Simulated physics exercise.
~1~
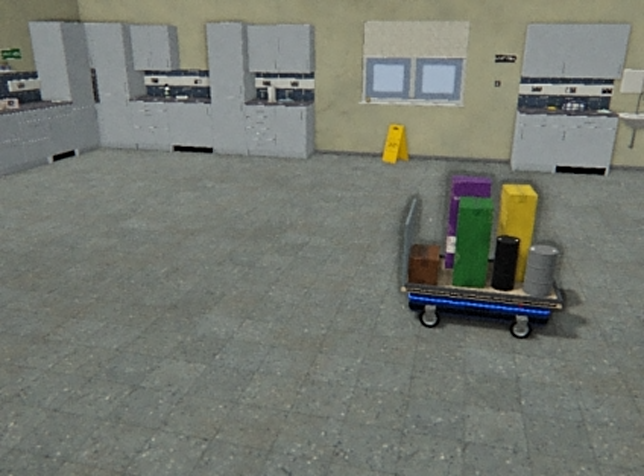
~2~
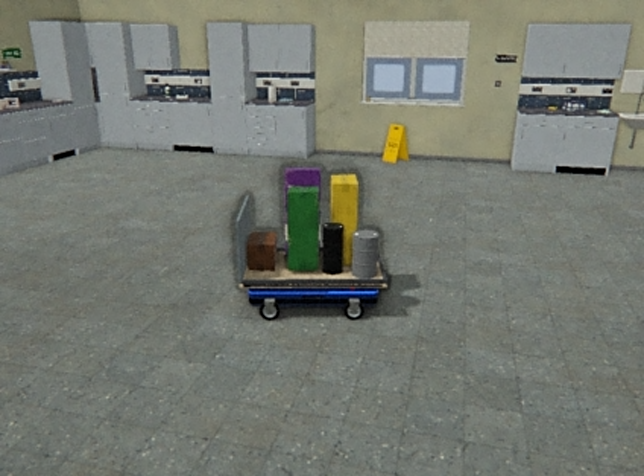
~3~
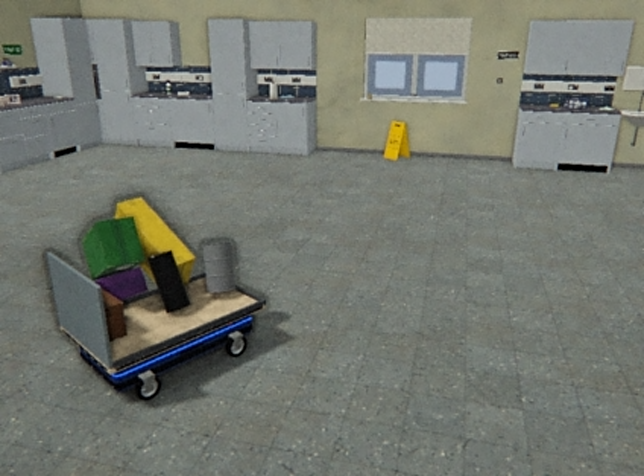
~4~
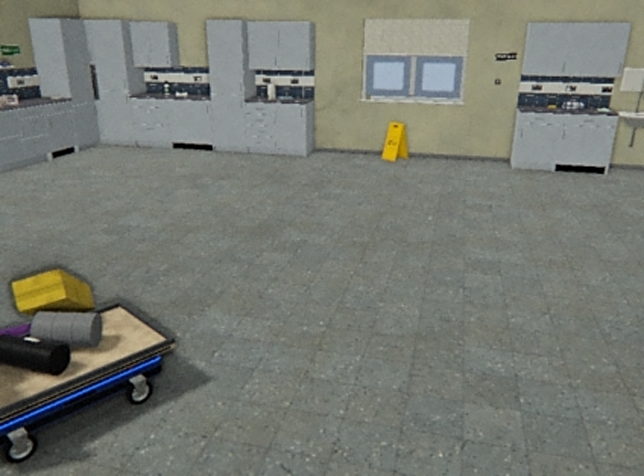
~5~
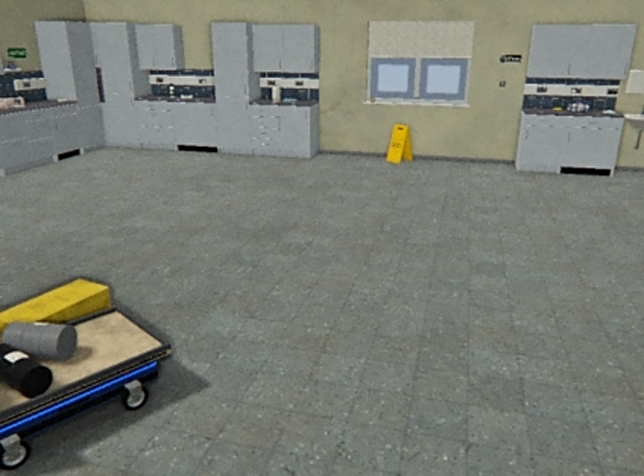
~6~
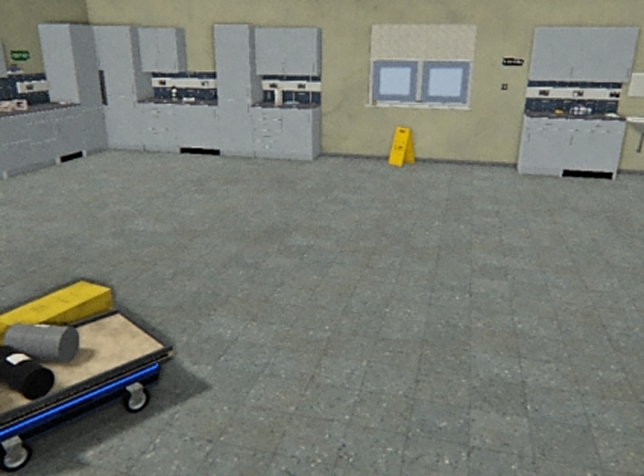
A flat cart with a blue edge and an upright board at its left end stands toward the right of a grey-tiled room, seen from slightly above, with pale cabinets and a yellow floor sign behind. It carries tall green, purple and yellow boxes, a small brown box, and a black and a grey canister. The cart rolls left with its load upright, then swings toward the viewer as the tall boxes topple and the canisters lean. It continues to the lower left, partly out of view, and stops with both canisters lying on the deck beside the fallen yellow box.
